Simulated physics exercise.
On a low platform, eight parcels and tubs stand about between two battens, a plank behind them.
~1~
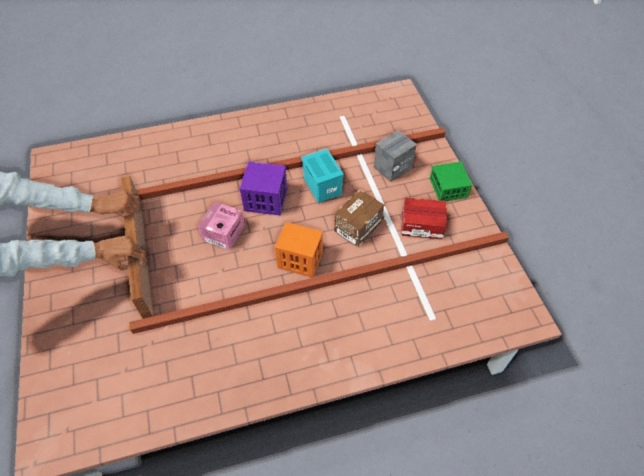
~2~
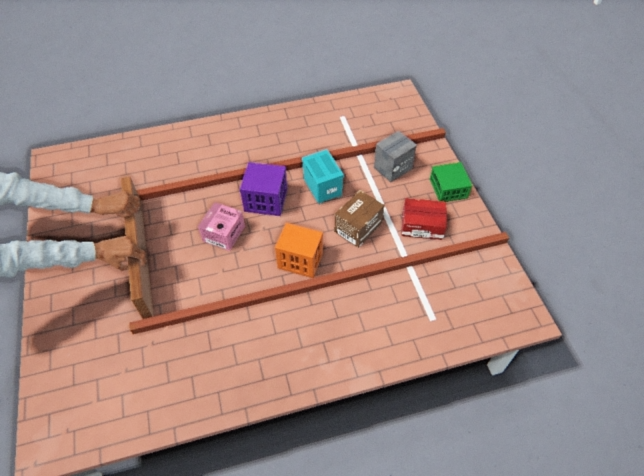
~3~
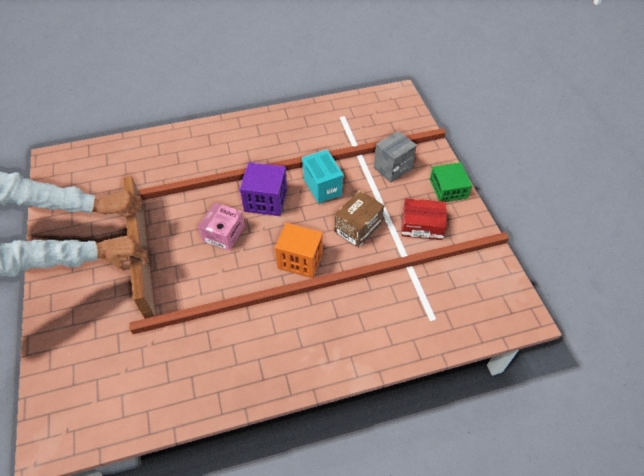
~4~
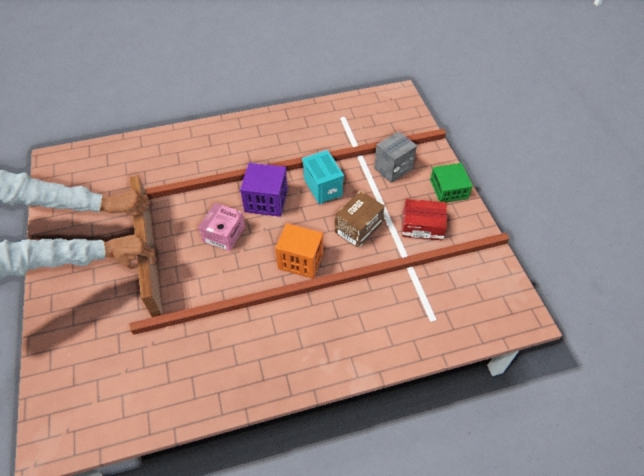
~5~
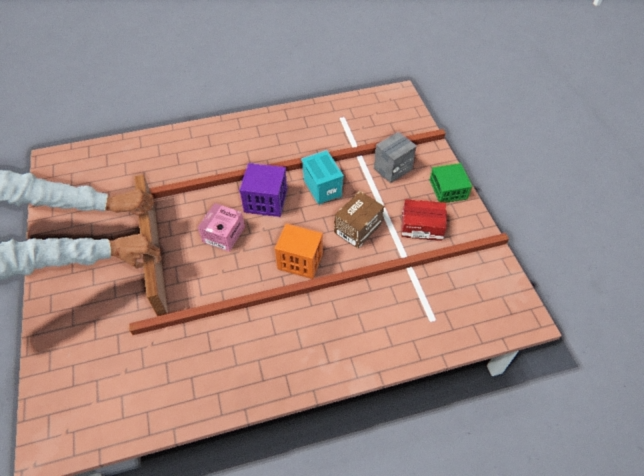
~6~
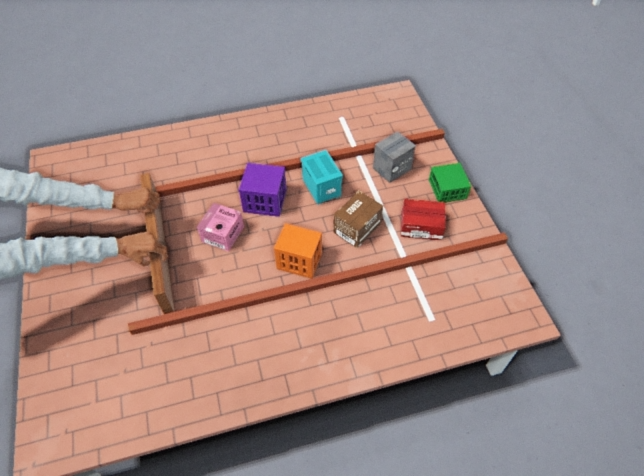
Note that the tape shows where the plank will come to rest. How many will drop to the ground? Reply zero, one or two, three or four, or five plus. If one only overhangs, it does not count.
Zero.
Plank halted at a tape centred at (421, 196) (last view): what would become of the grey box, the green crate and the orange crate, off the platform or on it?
Lab note: Grey box comes off; green crate comes off; orange crate is safe.
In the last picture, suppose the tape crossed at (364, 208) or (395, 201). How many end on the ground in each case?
In that order 0 and 0.
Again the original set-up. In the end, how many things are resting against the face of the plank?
It ends up touching 3.
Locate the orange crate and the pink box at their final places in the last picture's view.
The orange crate settles near (414, 217); as for the pink box, near (392, 187).
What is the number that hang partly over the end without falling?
Overhang count: 0.
Soon after, none off yet; green crate at rest near (449, 183); red parcel at rest near (423, 220); grey box at rest near (394, 157).
After that, none off yet; green crate at rest near (449, 183); red parcel moving near (424, 219); grey box displaced a little near (406, 156).
In the end, the number that fall off is zero.
